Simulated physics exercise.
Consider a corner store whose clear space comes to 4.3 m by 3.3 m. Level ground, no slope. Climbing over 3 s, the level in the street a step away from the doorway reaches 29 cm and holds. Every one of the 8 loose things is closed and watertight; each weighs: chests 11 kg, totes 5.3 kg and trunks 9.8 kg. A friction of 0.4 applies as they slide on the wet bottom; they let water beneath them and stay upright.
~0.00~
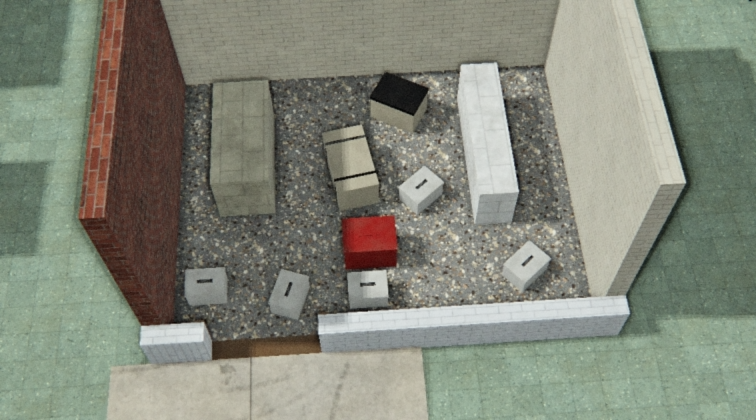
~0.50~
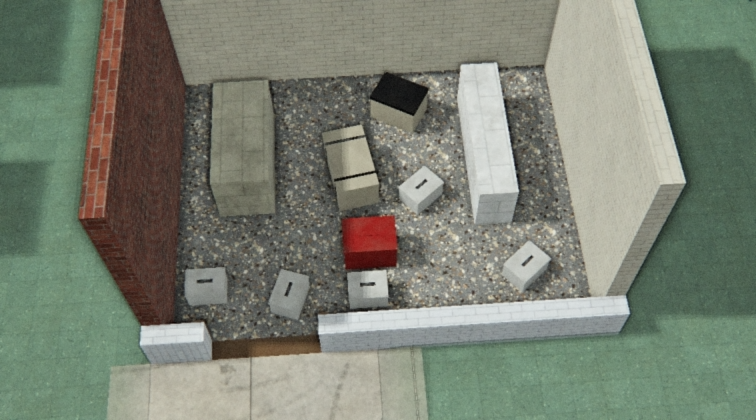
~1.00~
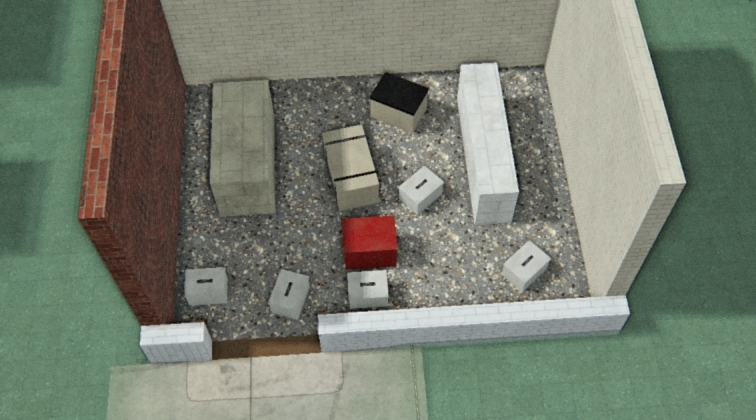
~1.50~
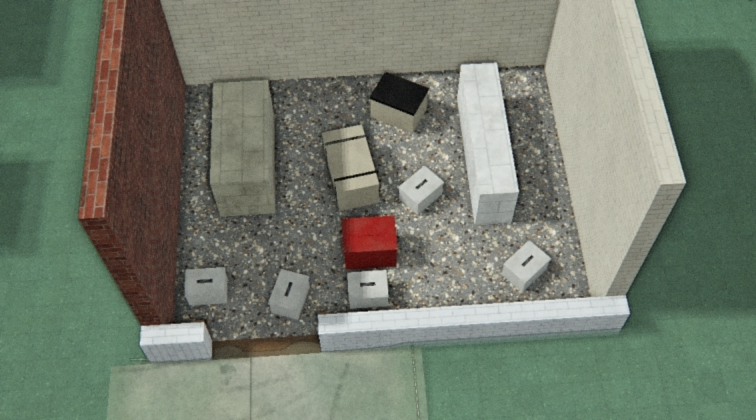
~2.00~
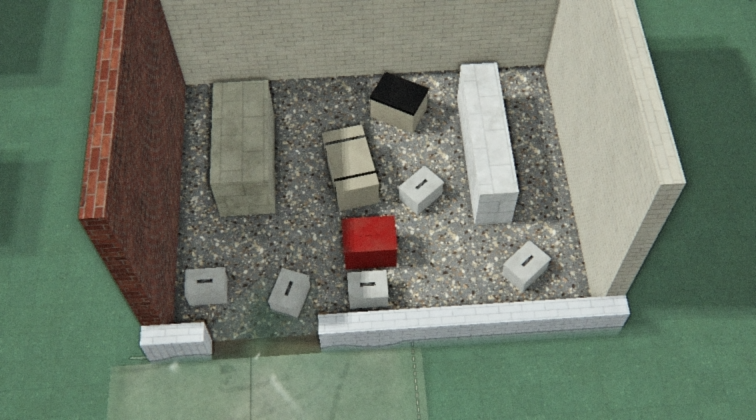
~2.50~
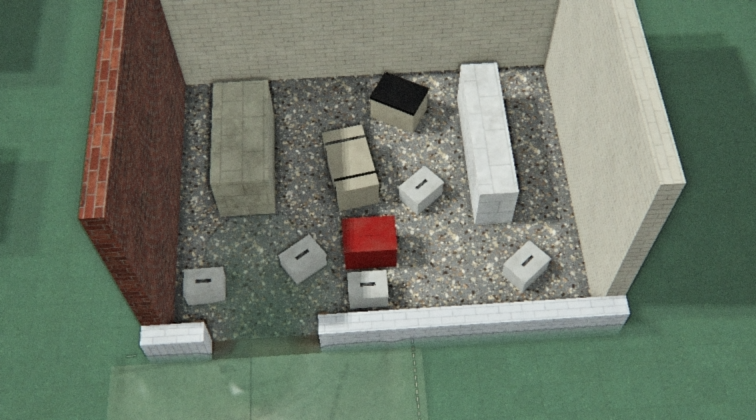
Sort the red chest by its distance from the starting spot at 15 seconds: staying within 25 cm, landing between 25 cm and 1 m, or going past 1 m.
The red chest lands between 25 cm and 1 m.
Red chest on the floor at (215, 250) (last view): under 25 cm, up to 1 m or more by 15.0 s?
It creeps a little.
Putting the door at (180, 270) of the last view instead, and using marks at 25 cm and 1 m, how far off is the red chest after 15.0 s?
The red chest covers a long distance.
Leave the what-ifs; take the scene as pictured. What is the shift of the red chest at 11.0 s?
Roughly 30 cm.
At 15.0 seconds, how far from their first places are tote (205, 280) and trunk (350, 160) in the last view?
In turn: 200 cm, 120 cm.
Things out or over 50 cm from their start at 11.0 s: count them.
The answer is 6.
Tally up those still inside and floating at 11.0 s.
Answer: 8.
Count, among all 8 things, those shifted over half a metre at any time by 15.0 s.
8 in all.
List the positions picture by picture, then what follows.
The first frame shows the red chest at (369, 234) rests on the ground; water covers 0.0 m2; 0 of 8 have shifted.
The second frame shows the red chest at (369, 234), on the bottom; 0.0 m2 under water; 0 of 8 have shifted.
The third frame shows the red chest at (369, 234), on the bottom; 0.0 m2 under water; 0 of 8 have shifted.
The fourth frame shows the red chest at (369, 234), on the bottom; 0.0 m2 under water; 0 of 8 have shifted.
The fifth frame shows the red chest at (369, 234) rests on the ground; water covers 0.4 m2; 0 of 8 have shifted.
The sixth frame shows the red chest at (369, 234) rests on the ground; 1.4 m2 under water; 1 of 8 have shifted.
After 3.5 s the red chest is near (382, 230), 0.1 m from its start, aground; 1 afloat.
After 6.8 s the red chest is near (403, 225), 0.4 m from its start, aground; 5 afloat.
After 11.0 s the red chest is near (394, 231), 0.3 m from its start, afloat; 8 afloat.
After 15.0 s the red chest is near (392, 185), 0.6 m from its start, afloat; 8 afloat.
